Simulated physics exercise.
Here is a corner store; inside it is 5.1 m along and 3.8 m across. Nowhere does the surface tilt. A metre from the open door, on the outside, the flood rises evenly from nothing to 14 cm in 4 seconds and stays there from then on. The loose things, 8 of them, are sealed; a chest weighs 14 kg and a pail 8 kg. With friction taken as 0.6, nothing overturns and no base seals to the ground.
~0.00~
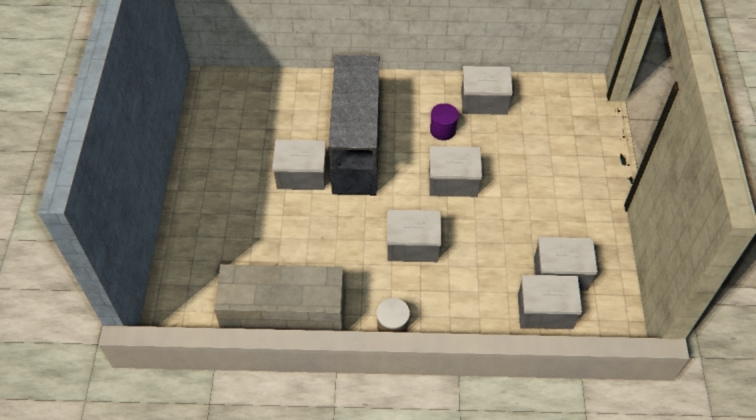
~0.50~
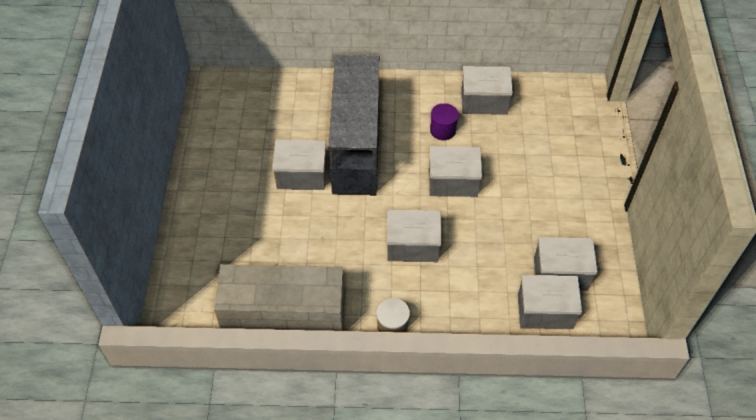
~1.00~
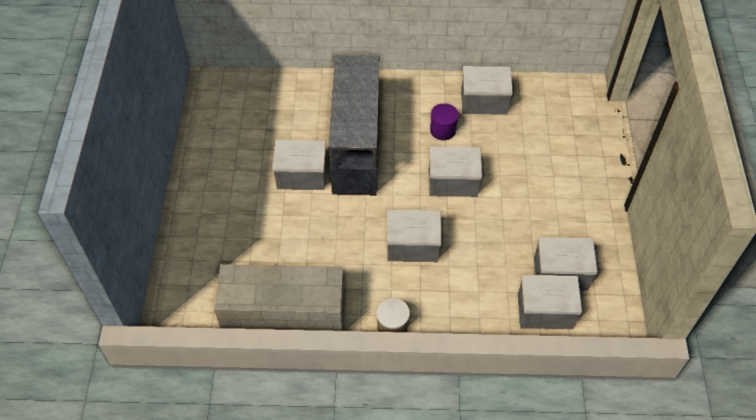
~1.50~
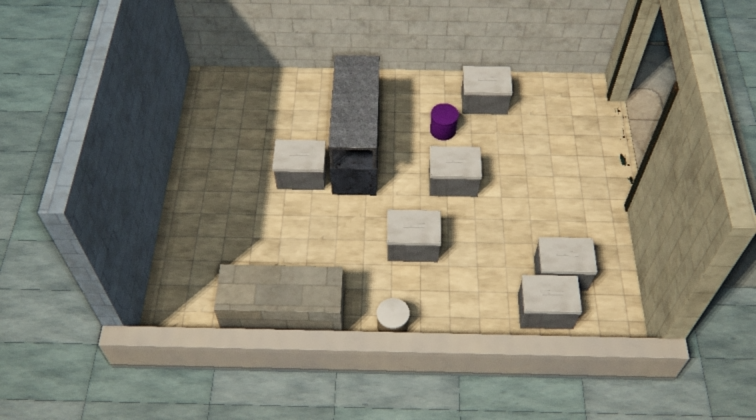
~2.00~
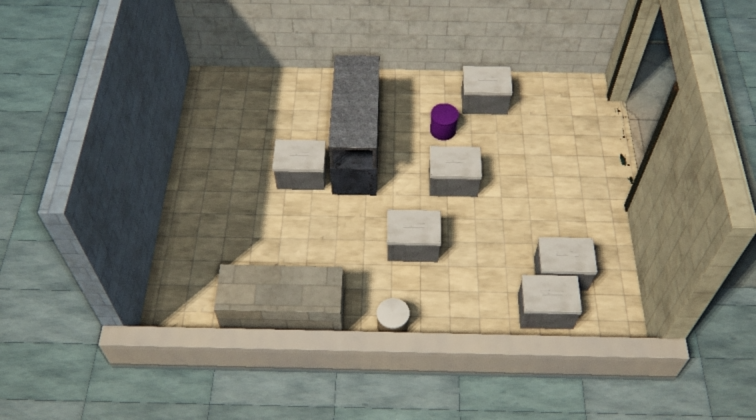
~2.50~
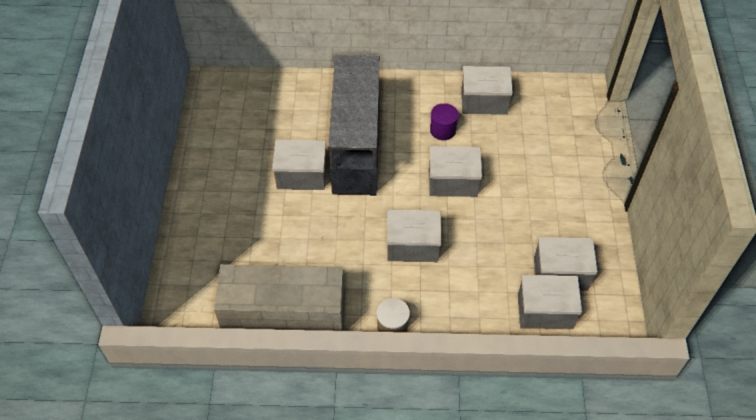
The clip opens on a roofless room seen from above, with pale blocks, a dark shelf-like unit and a purple container on its tiled floor. The paving outside turns blue-green as water covers it, then a thin, clear edge creeps in through the right-hand doorway while everything inside stays still.
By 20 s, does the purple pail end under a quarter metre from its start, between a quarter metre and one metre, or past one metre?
It's going to be taken off.
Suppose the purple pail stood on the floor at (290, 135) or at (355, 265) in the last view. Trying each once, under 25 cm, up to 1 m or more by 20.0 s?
The first start leaves it slightly displaced, the second leaves it slightly displaced.
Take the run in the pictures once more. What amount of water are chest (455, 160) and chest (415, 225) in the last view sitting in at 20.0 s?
Around 10 cm and 11 cm.
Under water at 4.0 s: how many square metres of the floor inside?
About 2.5 m2.
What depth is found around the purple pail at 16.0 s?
Around 7 cm.
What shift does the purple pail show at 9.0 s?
Shift by then: About 5 cm.
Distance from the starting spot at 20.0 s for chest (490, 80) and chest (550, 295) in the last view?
Shifts: 300 cm / 140 cm.
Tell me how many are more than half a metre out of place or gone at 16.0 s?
The number by then is 5.
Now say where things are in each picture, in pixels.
The purple pail at (445, 114), on the bottom; water covers 0.0 m2; 0 of 8 have shifted, in the first frame.
The purple pail at (445, 114), on the bottom; 0.0 m2 under water; 0 of 8 have shifted, in the second frame.
The purple pail at (445, 114) rests on the ground; 0.0 m2 under water; 0 of 8 have shifted, in the third frame.
The purple pail at (445, 114) rests on the ground; 0.0 m2 under water; 0 of 8 have shifted, in the fourth frame.
The purple pail at (445, 114), on the bottom; water covers 0.0 m2; 0 of 8 have shifted, in the fifth frame.
The purple pail at (445, 114) rests on the ground; 0.1 m2 under water; 0 of 8 have shifted, in the sixth frame.
After 4.0 s the purple pail is near (445, 114), 0.0 m from its start, aground; 0 afloat.
After 9.0 s the purple pail is near (439, 113), 0.1 m from its start, aground; 1 afloat.
After 16.0 s the purple pail is near (359, 226), 1.8 m from its start, aground; 5 afloat.
After 20.0 s the purple pail is near (305, 234), 2.2 m from its start, afloat; 8 afloat.
